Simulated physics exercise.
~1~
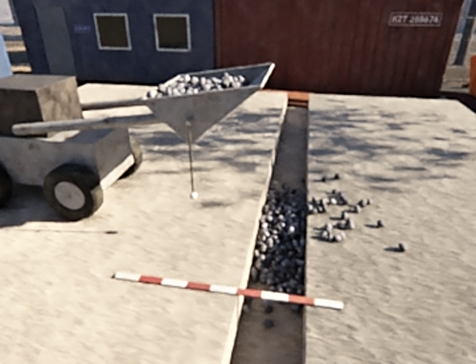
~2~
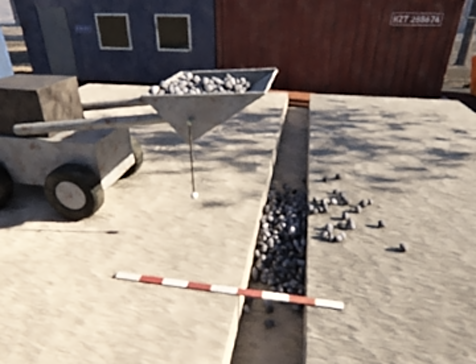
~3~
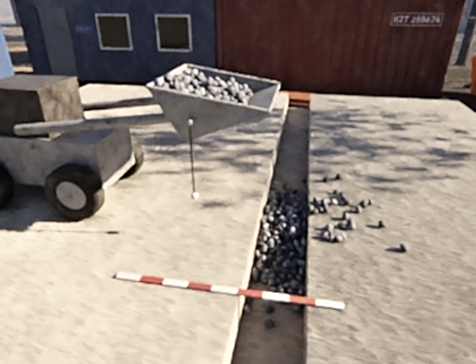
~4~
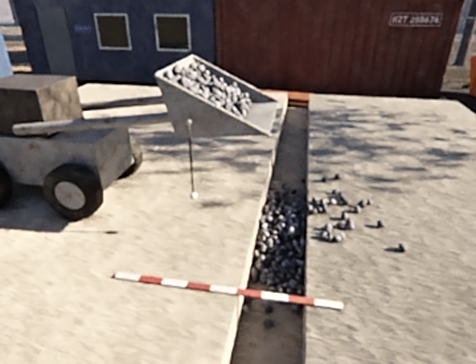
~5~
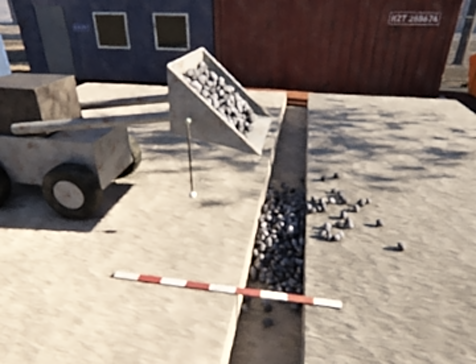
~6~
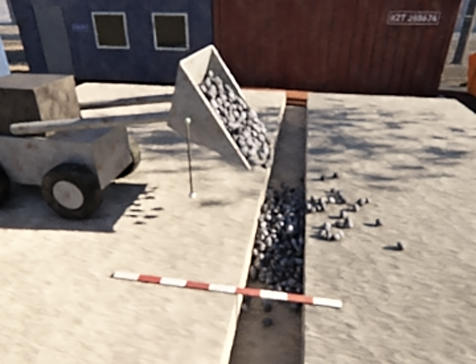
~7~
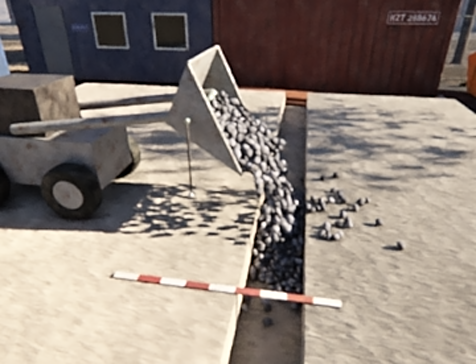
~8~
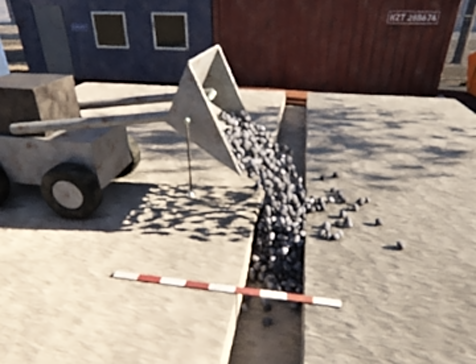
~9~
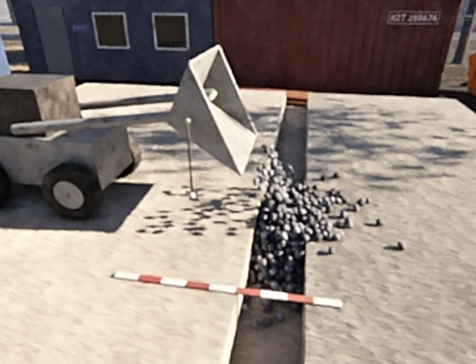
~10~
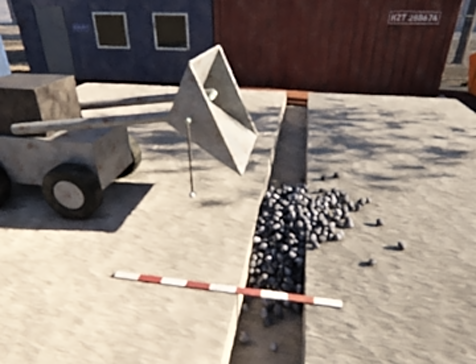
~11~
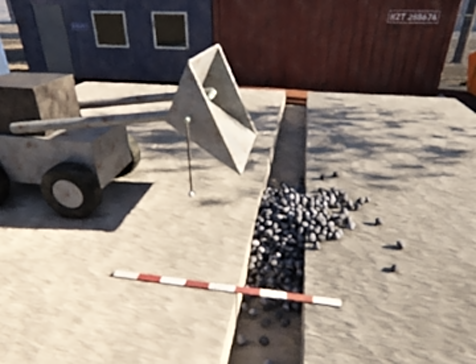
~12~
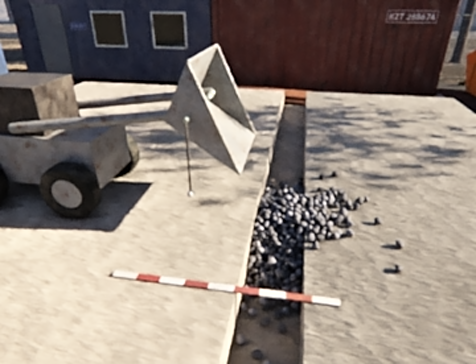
The video shows a wheeled machine holding a skip of grey stones beside a partly filled trench with a striped staff across it. The skip tips forward and pours its load, leaving it empty and tilted, with most stones heaped in the trench and some scattered on the right side.
